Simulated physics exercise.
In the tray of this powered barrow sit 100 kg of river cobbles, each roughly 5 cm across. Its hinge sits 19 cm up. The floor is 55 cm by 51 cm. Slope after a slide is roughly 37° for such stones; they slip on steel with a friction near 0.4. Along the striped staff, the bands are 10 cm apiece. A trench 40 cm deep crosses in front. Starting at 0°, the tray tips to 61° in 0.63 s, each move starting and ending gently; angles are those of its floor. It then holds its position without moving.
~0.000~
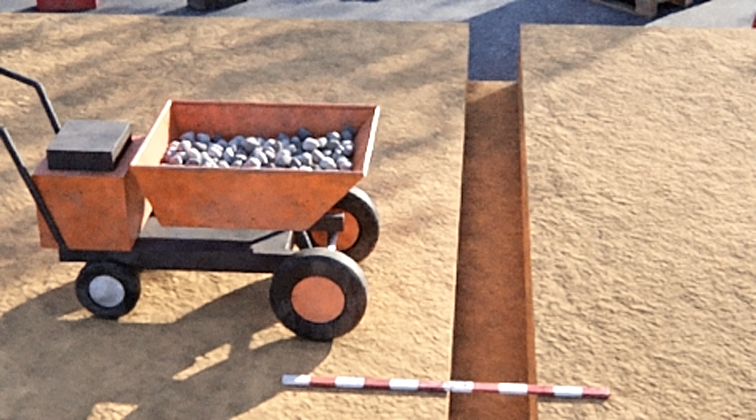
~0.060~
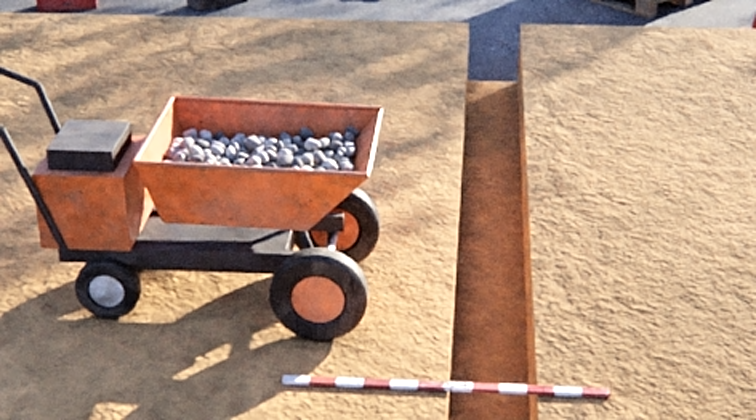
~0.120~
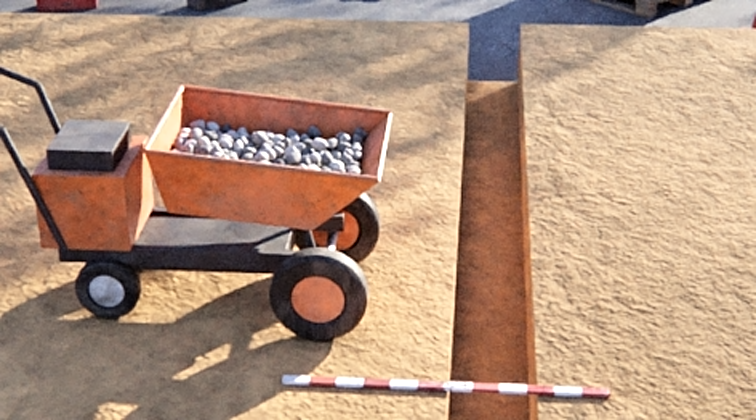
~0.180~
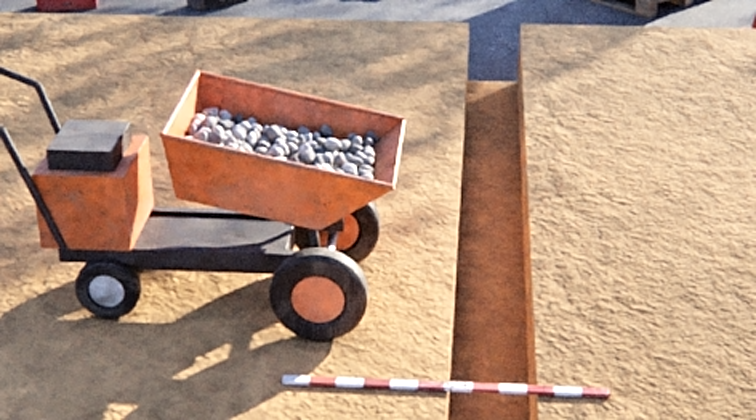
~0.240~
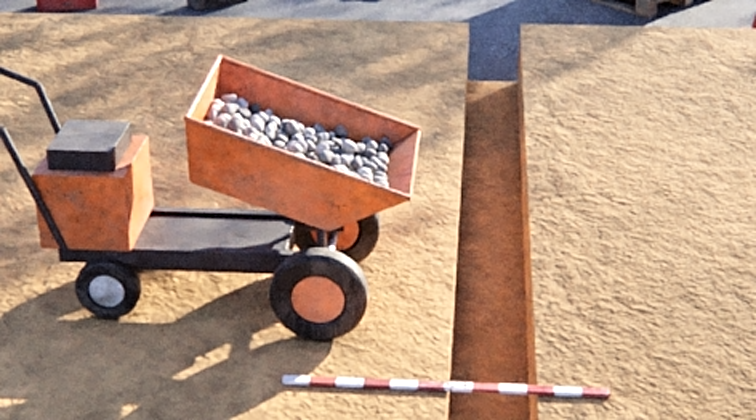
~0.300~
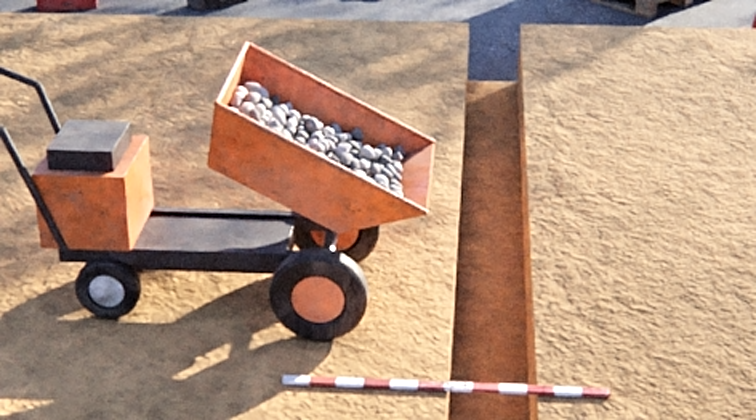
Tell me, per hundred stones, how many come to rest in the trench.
68 per hundred.
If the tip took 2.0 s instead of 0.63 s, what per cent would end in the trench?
90 per cent.
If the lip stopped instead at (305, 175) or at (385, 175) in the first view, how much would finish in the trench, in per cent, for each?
Some 80 and some 50 per cent, in that order.
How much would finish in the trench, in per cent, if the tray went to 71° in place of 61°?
Then about 60 per cent.
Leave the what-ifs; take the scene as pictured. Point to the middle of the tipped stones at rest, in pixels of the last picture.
I'd point somewhere around (513, 368).
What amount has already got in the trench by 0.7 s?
Roughly 10% by that time.
After 0.5 s the floor is at 51°; 100 % in the tray; the foremost stones are at (432, 225).
After 0.7 s the floor is at 61°; 91 % in the tray, 9 % in the trench; the foremost stones are at (515, 283).
After 1.1 s the floor is at 61°; 39 % in the tray, 30 % in the trench, 31 % past the trench; the foremost stones are at (647, 311).
After 3.0 s the floor is at 61°; 0 % in the tray, 68 % in the trench, 32 % past the trench; the foremost stones are past the picture's edge.
